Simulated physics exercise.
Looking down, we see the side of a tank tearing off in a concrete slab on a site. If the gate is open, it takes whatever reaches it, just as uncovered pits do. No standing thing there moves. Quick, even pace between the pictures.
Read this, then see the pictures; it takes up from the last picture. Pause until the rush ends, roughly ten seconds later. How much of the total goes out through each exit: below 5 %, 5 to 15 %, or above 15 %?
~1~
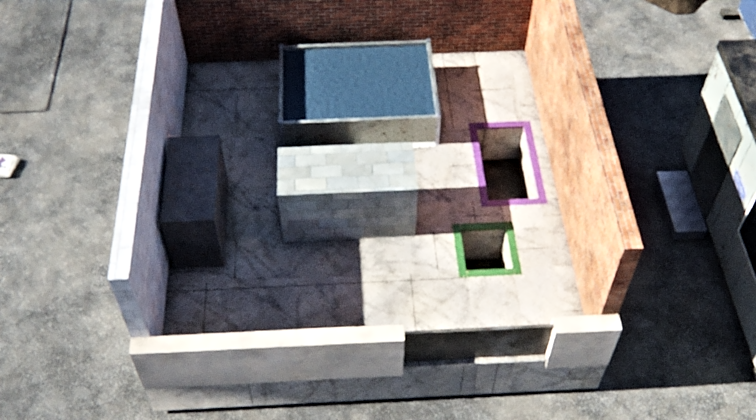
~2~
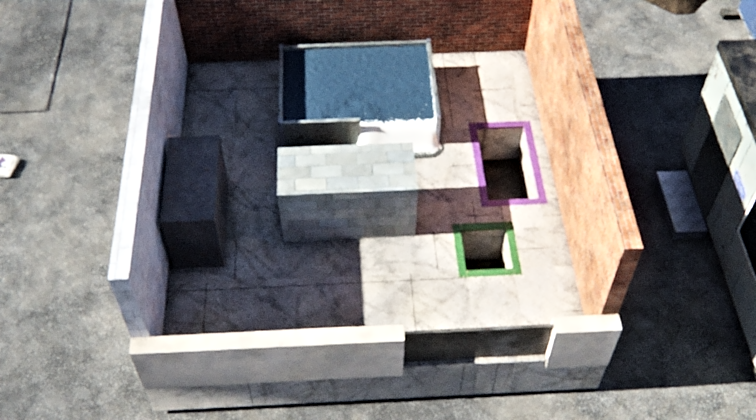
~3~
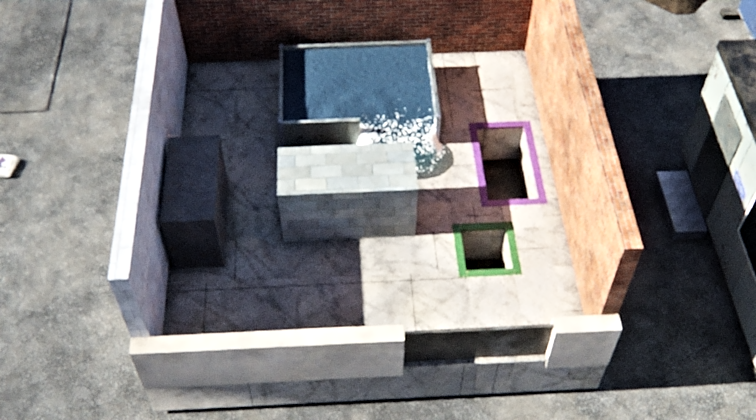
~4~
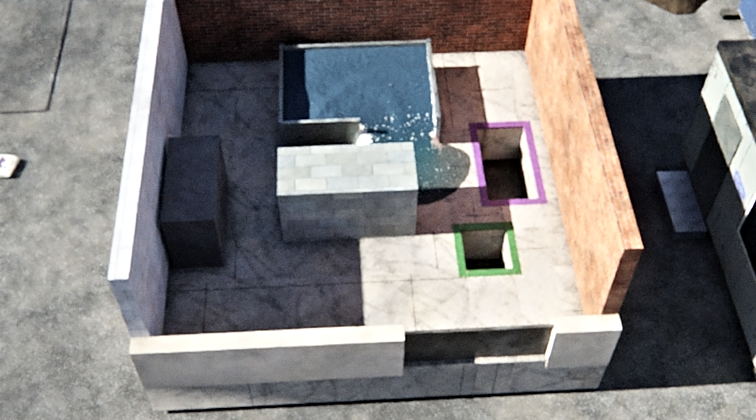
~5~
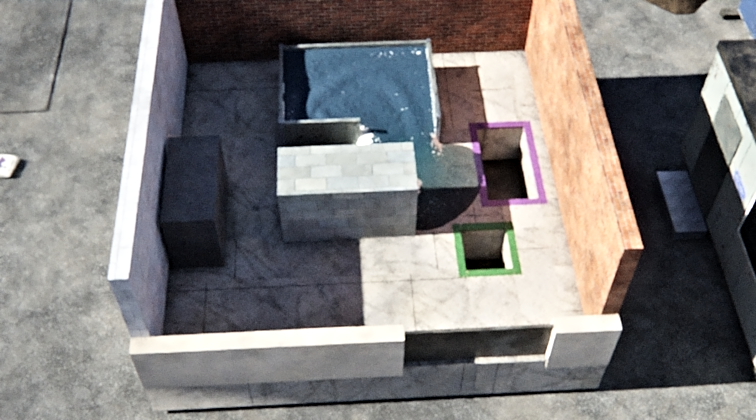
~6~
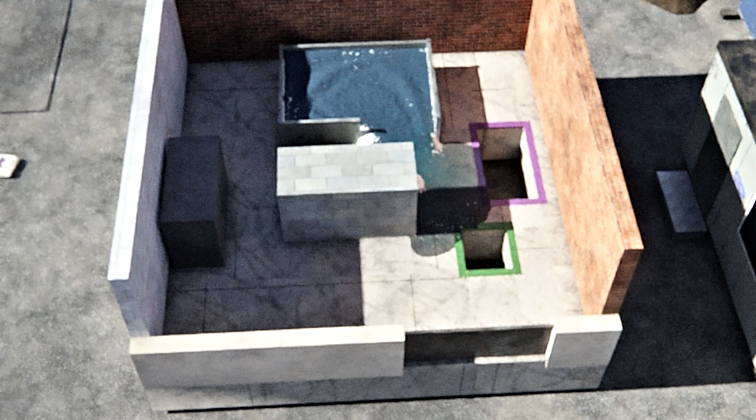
The gate swallows below five per cent. The green pit swallows beyond fifteen per cent. The purple pit swallows beyond fifteen per cent.
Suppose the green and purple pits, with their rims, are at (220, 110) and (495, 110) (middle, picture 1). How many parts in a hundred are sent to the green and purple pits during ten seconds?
My answer: Green gets 14 percent, purple gets 6 percent.
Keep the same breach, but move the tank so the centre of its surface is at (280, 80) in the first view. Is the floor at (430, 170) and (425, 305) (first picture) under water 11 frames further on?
Going point by point, I get drenched then high and dry.
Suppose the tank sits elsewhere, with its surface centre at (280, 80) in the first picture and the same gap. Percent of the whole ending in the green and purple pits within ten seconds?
The green pit gets roughly 4 per cent and the purple pit roughly 35 per cent.
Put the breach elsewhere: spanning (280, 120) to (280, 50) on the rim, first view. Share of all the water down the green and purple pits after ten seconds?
Out of every hundred parts, green takes 2 and purple takes 20.
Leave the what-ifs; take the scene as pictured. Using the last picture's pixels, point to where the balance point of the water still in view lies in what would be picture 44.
That puts it at around (345, 157).
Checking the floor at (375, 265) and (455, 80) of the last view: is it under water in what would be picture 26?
First pixel not reached; second pixel not reached.
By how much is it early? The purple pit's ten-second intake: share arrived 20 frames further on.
I'd say some 45 per cent.
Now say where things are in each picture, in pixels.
Still water in the water tank at (357, 84), in the first frame.
The front is at a hidden place, out from the gap at (398, 135), in the second frame.
Water pours out at (398, 137) and has run to a hidden place, in the third frame.
Water pours out at (398, 137) and has run to (440, 195), in the fourth frame.
The front is at (436, 223), out from the gap at (398, 137), in the fifth frame.
Water pours out at (398, 137) and has run to (431, 252), in the sixth frame.
A moment on, water covers 25 % of the floor; the gate 0 %, the green pit 2 %, the purple pit 1 %.
Next, water covers 40 % of the floor; the gate 0 %, the green pit 7 %, the purple pit 5 %.
Then, water covers 50 % of the floor; the gate 0 %, the green pit 12 %, the purple pit 9 %.
Later, water covers 75 % of the floor; the gate 0 %, the green pit 19 %, the purple pit 15 %.
In the end, water covers 90 % of the floor; the gate 0 %, the green pit 24 %, the purple pit 20 %.
